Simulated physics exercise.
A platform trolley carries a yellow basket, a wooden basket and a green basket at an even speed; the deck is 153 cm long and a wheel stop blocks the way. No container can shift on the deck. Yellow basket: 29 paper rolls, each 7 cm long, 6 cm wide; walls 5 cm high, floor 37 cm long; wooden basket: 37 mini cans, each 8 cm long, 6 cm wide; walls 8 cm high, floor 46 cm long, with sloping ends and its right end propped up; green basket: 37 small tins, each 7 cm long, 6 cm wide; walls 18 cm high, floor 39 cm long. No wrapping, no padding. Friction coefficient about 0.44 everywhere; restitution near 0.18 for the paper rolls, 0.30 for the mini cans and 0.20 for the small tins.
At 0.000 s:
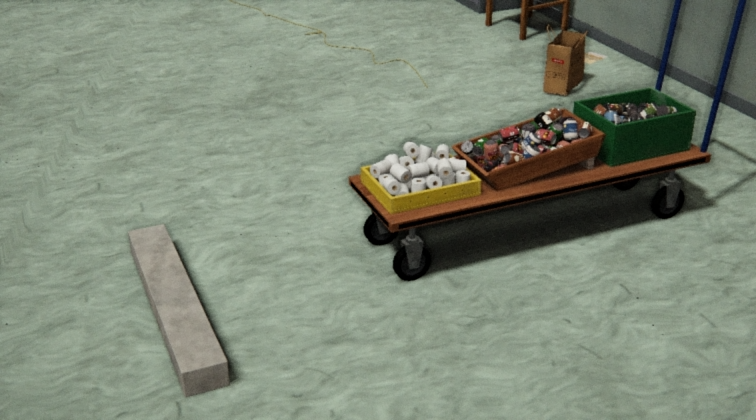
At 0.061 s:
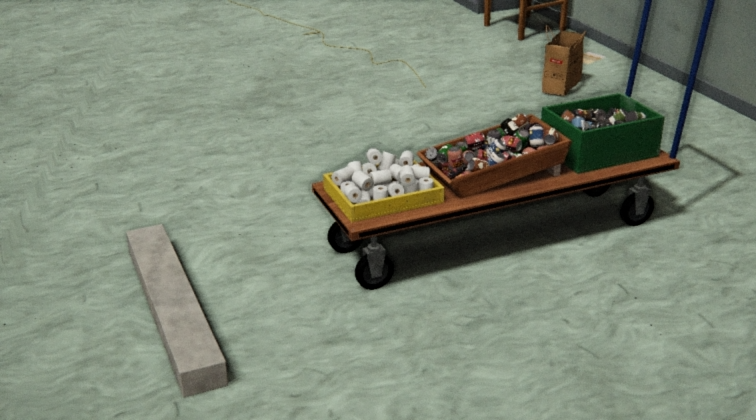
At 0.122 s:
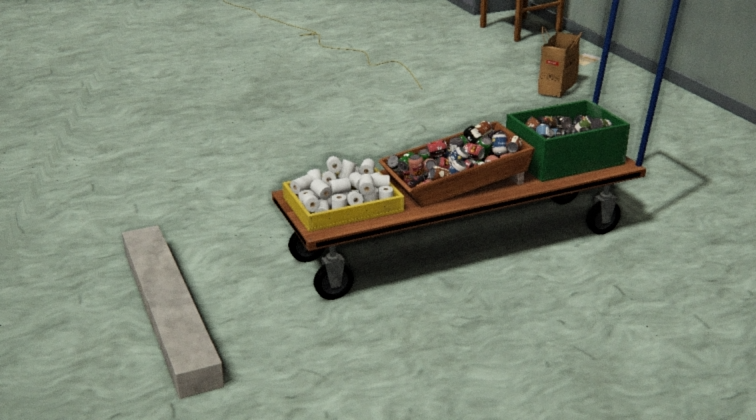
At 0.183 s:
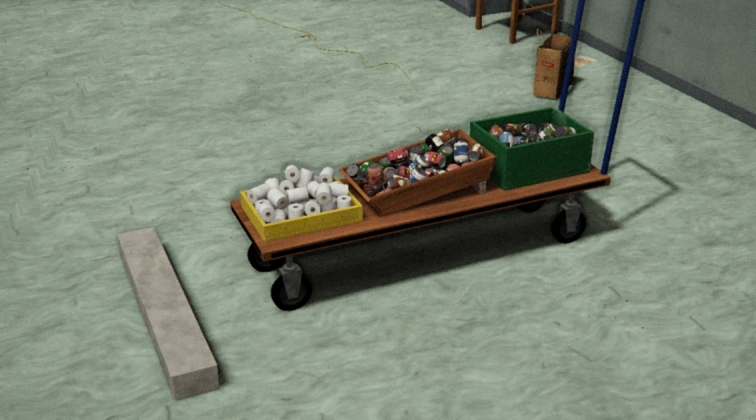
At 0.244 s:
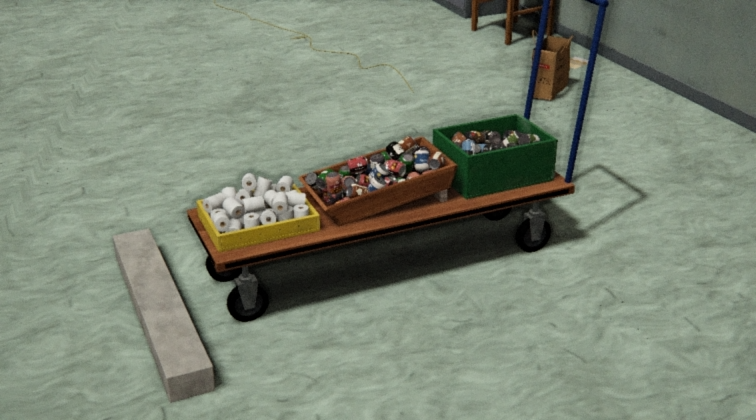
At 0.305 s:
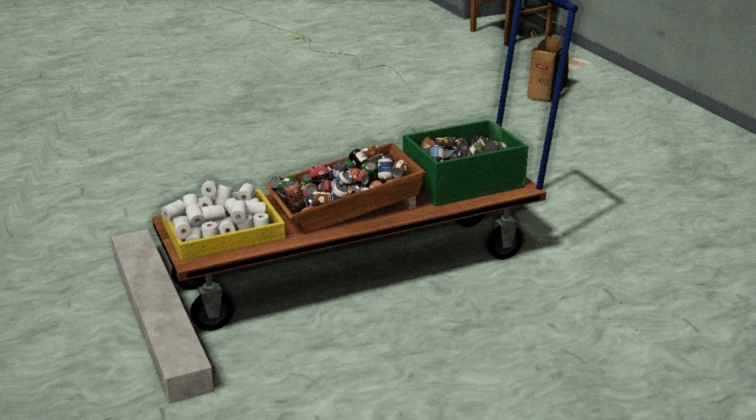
Platform trolley carrying a yellow basket of paper rolls, a wooden basket and a green basket, rolling left toward a grey block.
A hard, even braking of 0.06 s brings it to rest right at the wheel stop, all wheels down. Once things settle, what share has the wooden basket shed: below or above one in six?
Out of the wooden basket go over a sixth of the mini cans.
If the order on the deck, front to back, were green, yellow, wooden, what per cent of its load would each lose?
In that case yellow basket 20, wooden basket 40, green basket 0 per cent.
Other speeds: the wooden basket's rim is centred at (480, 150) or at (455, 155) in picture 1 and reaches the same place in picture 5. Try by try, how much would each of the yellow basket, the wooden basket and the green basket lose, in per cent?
Yellow basket 20 then 10, wooden basket 10 then 0, green basket 0 then 0 per cent.
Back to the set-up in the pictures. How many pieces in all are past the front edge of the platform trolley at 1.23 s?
Roughly 12.
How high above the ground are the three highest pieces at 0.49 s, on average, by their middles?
Roughly 62 cm.
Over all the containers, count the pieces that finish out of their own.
Roughly 25 in all.
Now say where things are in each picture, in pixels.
In the first frame (we follow the rim corner now nearest the camera; the camera pans a little), wooden basket at (488, 173); yellow basket at (393, 198); 78 cm still to roll; nothing out yet.
In the second frame, wooden basket at (451, 181); yellow basket at (354, 205); 62 cm still to roll.
In the third frame, wooden basket at (411, 189); yellow basket at (311, 215); 47 cm still to roll.
In the fourth frame, wooden basket at (370, 199); yellow basket at (266, 225); 31 cm still to roll.
In the fifth frame, wooden basket at (327, 208); yellow basket at (221, 235); 15 cm still to roll.
In the sixth frame, wooden basket at (292, 215); yellow basket at (183, 243); stopping; nothing out yet.
After 0.37 s, 3 of 29 out of the yellow basket, 3 of 37 out of the wooden basket and 0 of 37 out of the green basket.
After 0.49 s, 8 of 29 out of the yellow basket, 8 of 37 out of the wooden basket and 0 of 37 out of the green basket.
After 0.72 s, 10 of 29 out of the yellow basket, 14 of 37 out of the wooden basket and 0 of 37 out of the green basket.
Outcome (at 1.23 s), 10 of 29 out of the yellow basket, 14 of 37 out of the wooden basket and 0 of 37 out of the green basket. Asked share, 14 of 37, 38 per cent.
